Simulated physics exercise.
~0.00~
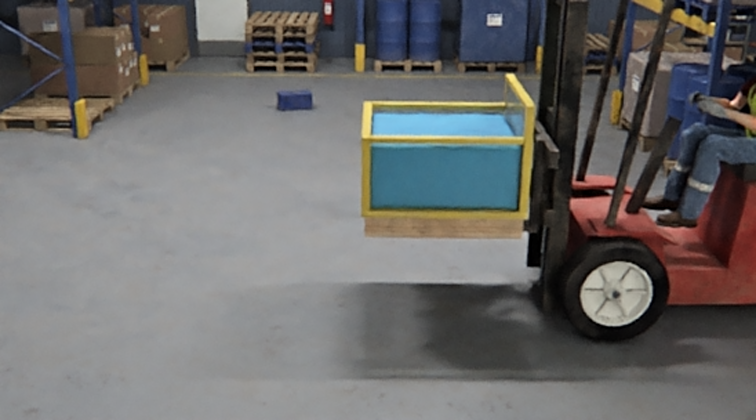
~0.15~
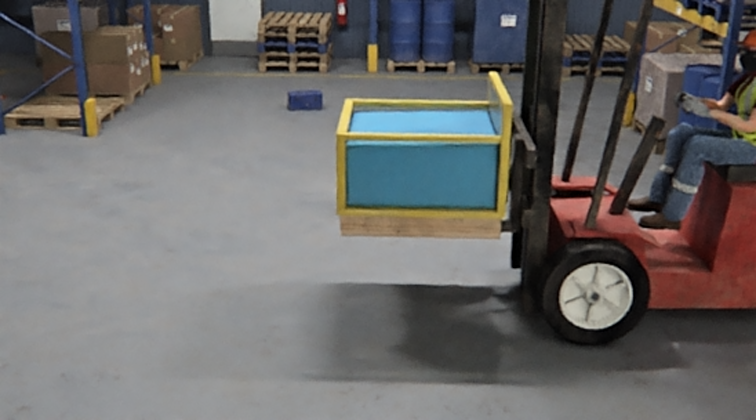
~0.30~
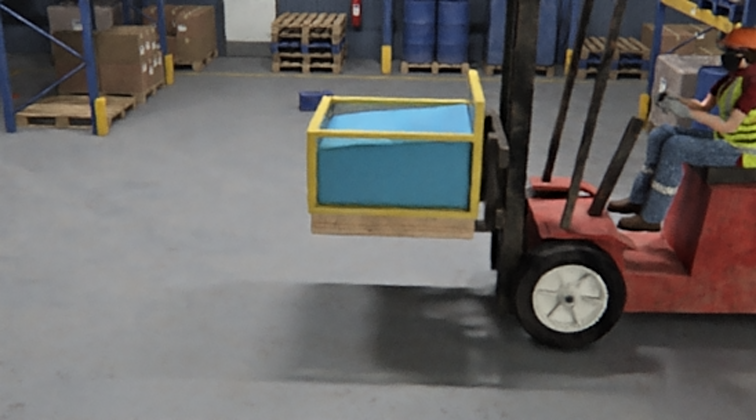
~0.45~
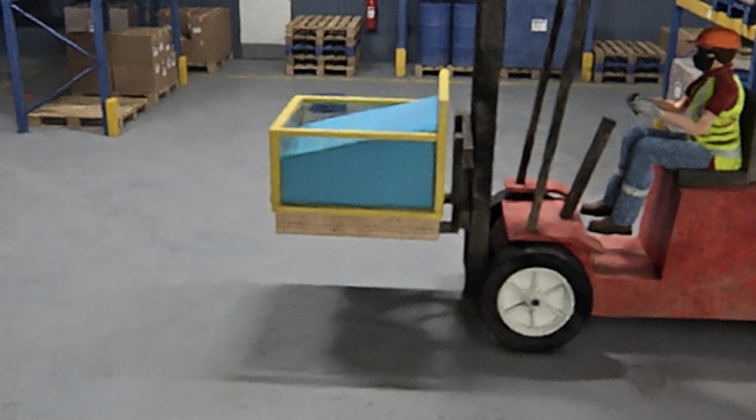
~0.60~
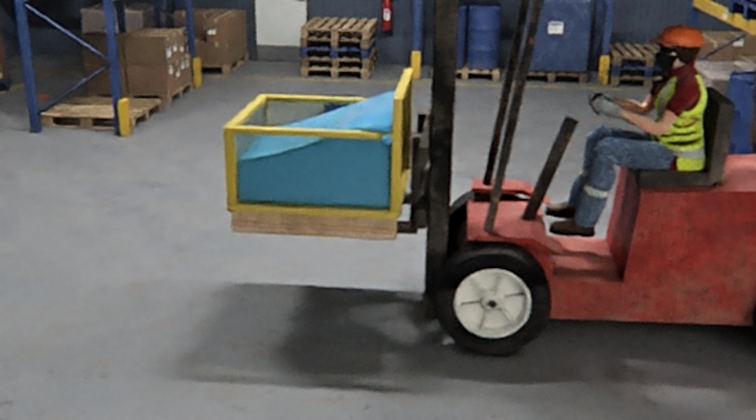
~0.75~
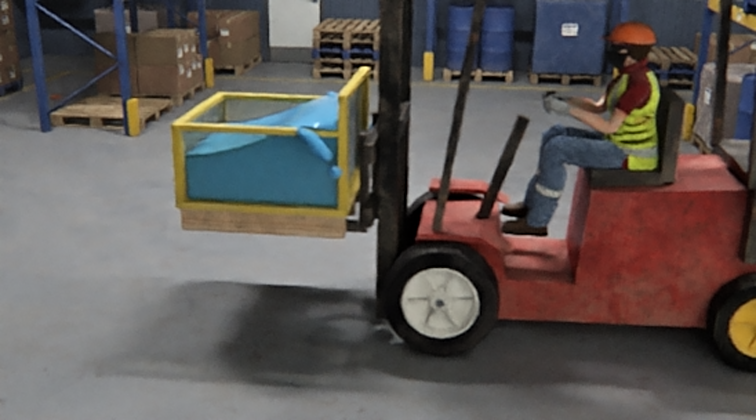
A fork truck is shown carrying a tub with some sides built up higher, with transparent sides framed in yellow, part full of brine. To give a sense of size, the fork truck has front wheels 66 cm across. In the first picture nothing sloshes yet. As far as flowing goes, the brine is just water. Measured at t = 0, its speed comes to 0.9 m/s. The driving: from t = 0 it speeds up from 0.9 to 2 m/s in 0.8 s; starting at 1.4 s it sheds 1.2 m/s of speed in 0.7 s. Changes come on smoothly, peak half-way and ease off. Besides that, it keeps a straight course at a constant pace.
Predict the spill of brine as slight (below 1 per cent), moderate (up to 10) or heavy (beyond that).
Moderate.
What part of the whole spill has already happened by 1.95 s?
Roughly 50 % of the total.
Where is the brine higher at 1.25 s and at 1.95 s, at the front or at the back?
At the front, then the front.
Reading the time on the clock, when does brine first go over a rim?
About 0.9 s.
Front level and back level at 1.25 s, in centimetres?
The front stands at 52 cm and the back at 30 cm.
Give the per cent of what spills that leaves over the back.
It comes to about 0 per cent of the spill.
Then, 1.25 s in, front 53 cm, middle 35 cm, back 30 cm above the floor; the loss stands at 1 per cent, over the near side and the far side.
Then, 1.95 s in, front 45 cm, middle 39 cm, back 31 cm above the floor; the loss stands at 3 per cent, over the front and the near side.
Then, 2.65 s in, front 32 cm, middle 35 cm, back 51 cm above the floor; the loss stands at 4 per cent, over the front and the near side.
Then, 5.09 s in, the loss stands at 6 per cent, over the front, 18 of 288 litres.
